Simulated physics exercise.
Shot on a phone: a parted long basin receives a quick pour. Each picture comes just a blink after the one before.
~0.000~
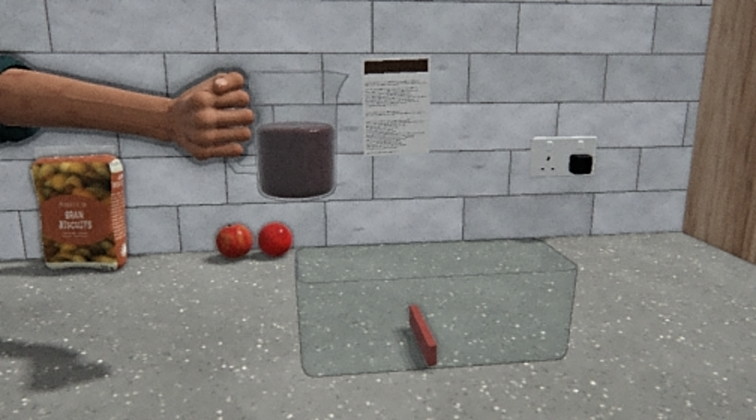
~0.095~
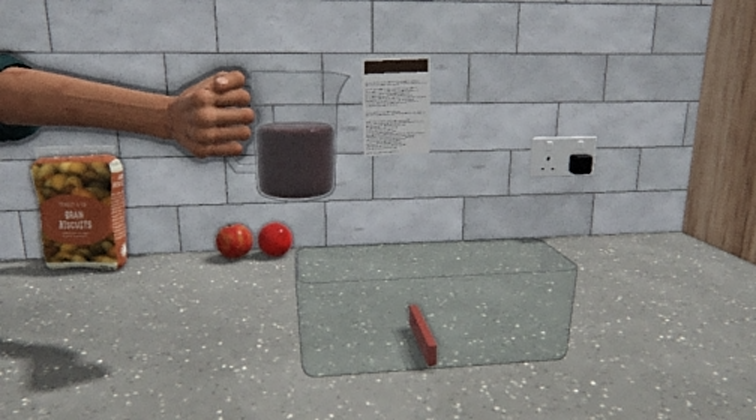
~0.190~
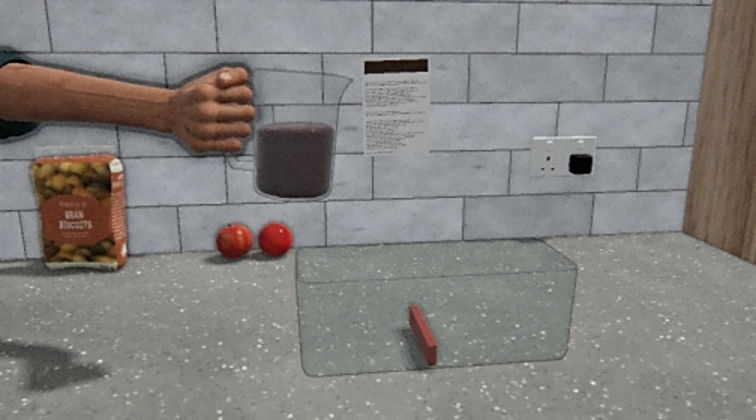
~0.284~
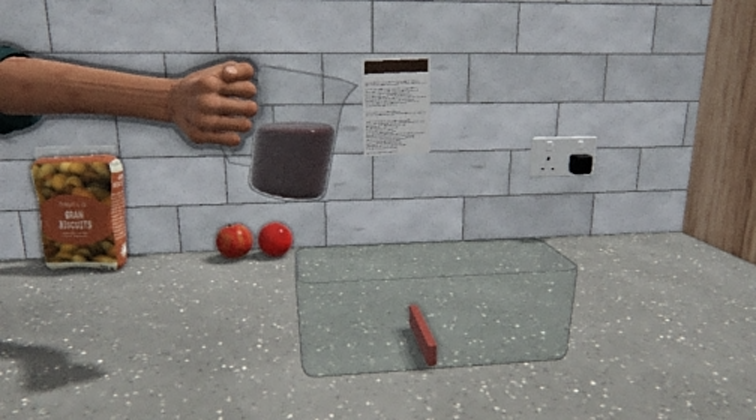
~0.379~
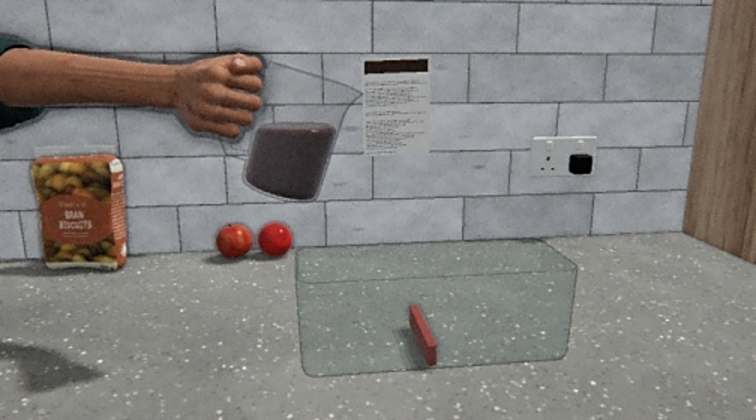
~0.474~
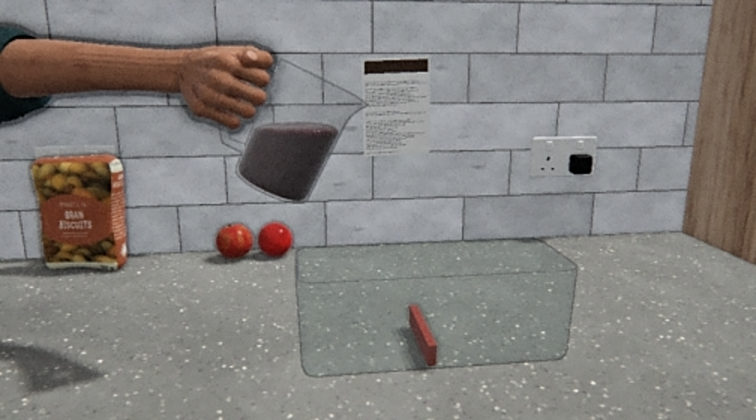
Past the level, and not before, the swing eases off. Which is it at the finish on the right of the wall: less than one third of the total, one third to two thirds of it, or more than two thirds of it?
At the finish the right of the wall has one third to two thirds of the total.
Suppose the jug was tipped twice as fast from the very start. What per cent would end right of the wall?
It comes to some 45 in a hundred.
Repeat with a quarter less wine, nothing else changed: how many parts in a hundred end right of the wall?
Near 30 in a hundred.
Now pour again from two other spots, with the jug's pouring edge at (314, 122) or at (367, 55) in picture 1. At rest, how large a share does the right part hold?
First place gives some 10 %, second place some 85 %.
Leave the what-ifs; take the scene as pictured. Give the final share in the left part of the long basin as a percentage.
Estimate: Some 50 per cent.
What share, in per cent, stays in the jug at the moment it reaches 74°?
Remaining fraction: Approx. 95 %.
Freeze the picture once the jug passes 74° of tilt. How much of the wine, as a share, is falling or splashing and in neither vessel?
I'd reckon some 5 per cent.
A moment on, the jug is tipped part way and 94 per cent is still to pour, 0 is left of the wall and 0 right of it.
Next, the jug is tipped on its side and 41 per cent is still to pour, 14 is left of the wall and 21 right of it.
Then the jug is tipped right over and 6 per cent is still to pour, 41 is left of the wall and 47 right of it.
Later the jug is tipped right over and 0 per cent is still to pour, 51 is left of the wall and 48 right of it.
Finally, 51 per cent lies left of the wall, 49 right of it and 1 outside.
